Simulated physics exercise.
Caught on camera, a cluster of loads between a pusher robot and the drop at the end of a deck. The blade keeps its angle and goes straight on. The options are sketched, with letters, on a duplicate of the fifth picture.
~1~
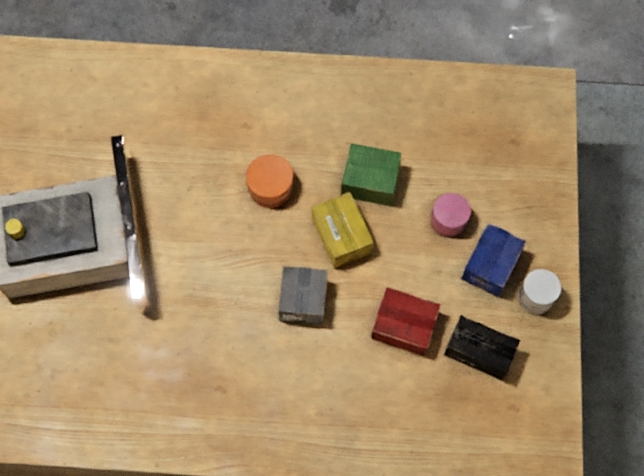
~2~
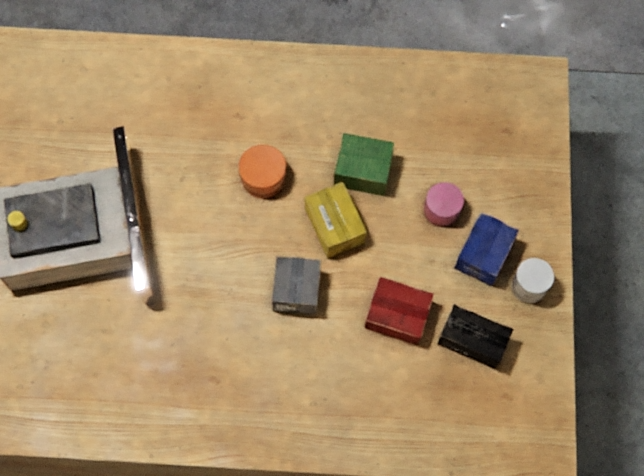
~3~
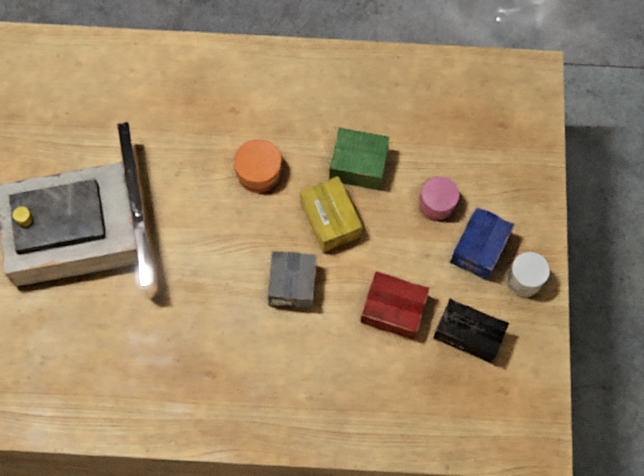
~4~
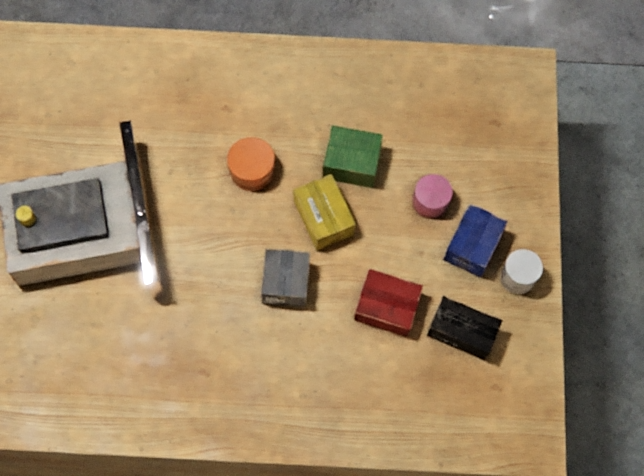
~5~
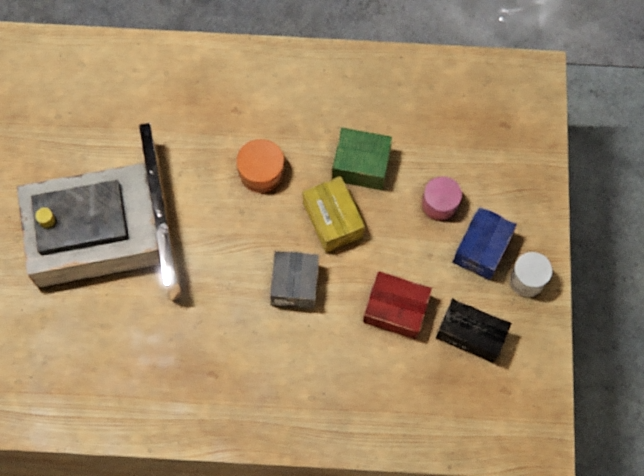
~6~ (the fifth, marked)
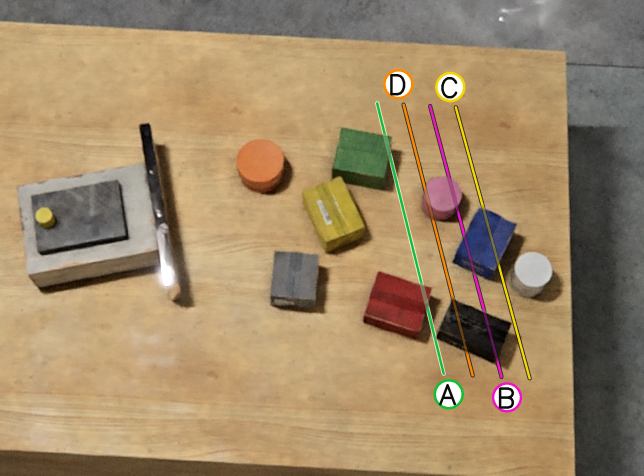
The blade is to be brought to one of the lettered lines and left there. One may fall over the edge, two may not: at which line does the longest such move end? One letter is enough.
No second one falls up to C.
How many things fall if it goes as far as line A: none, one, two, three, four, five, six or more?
By then, none.
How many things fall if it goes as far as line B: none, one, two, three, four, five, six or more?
In all, none.
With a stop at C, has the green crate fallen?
By then, no.
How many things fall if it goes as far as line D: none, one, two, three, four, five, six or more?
The count is none.
On the marked copy, A at (409, 232); B at (464, 235); C at (491, 237); D at (437, 234).
With C. Early on, robot (207, 222); orange pail (297, 163); grey parcel (320, 278).
Further on, robot (329, 228); black parcel (526, 360); red box (484, 315).
At the end, robot (424, 233); white pail (571, 275); blue box (559, 230); none fallen.
As for the rest, A is within the limit but short; B is within the limit but short; D is within the limit but short.
